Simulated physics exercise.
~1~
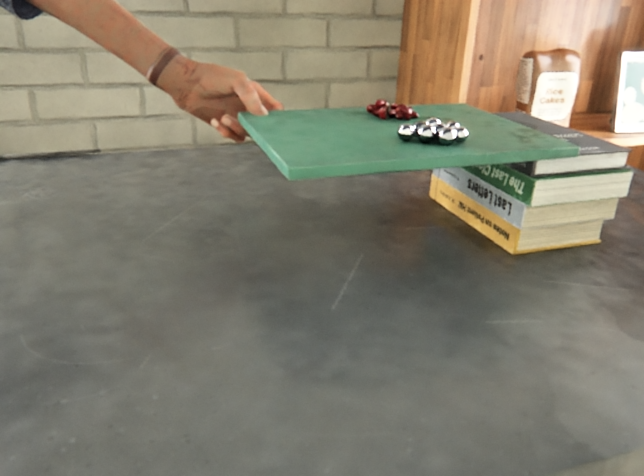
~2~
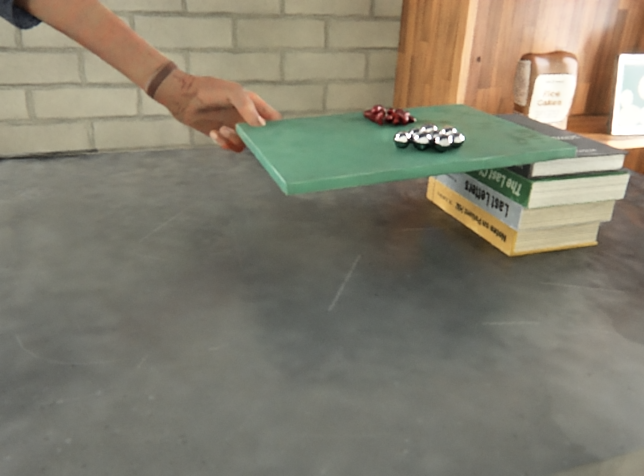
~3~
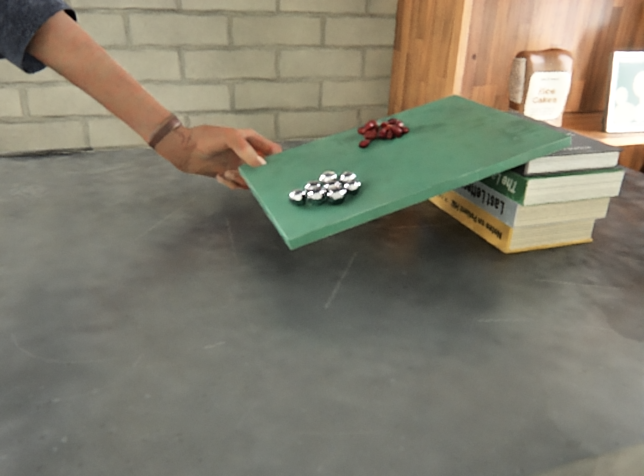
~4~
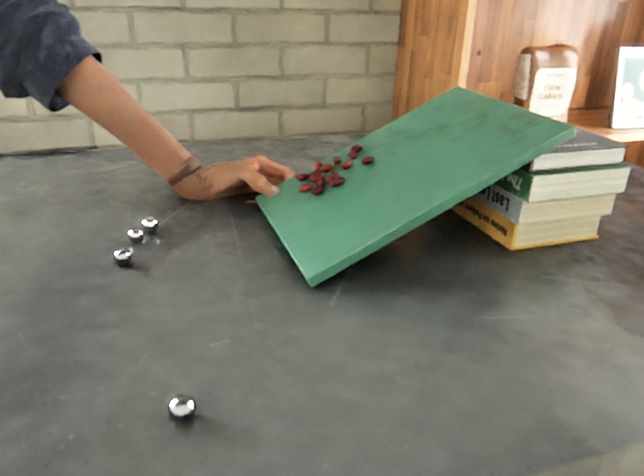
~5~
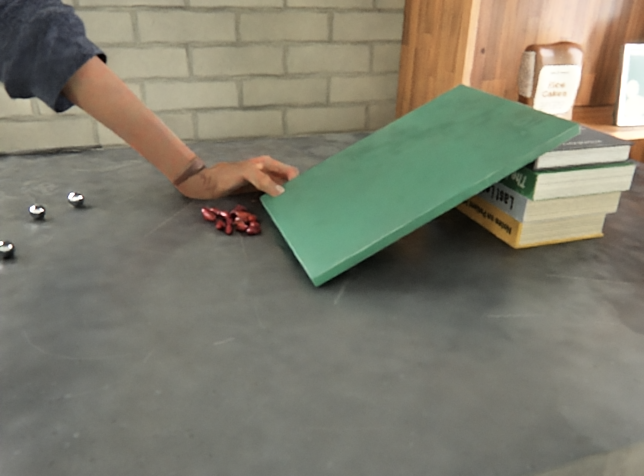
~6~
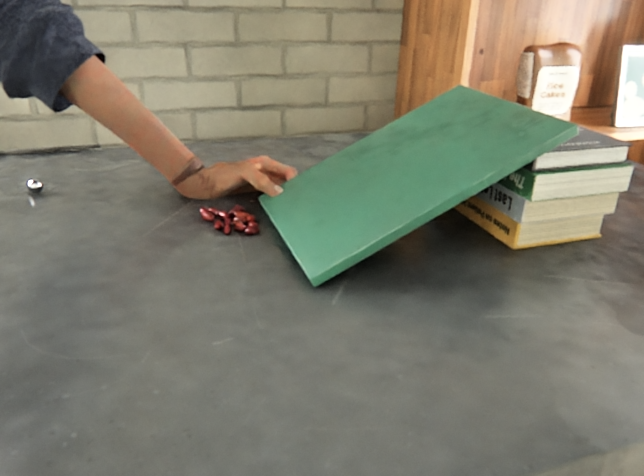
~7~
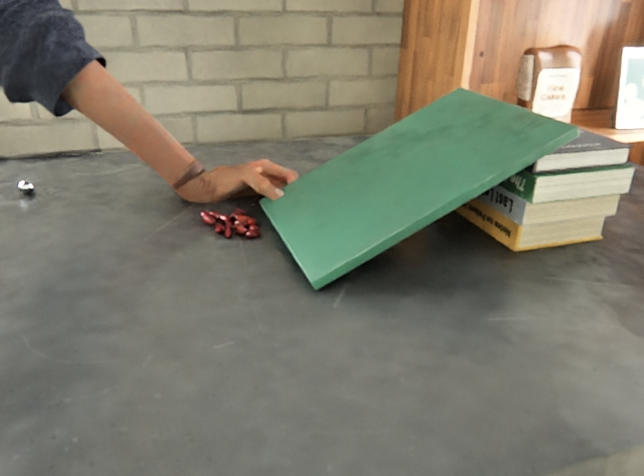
A hand lowered one end of a green board propped on books, and the shiny black-and-white pieces slid, then rolled far left across the counter, most leaving view, while the dark red ones slipped down later and stopped in a cluster at its foot.
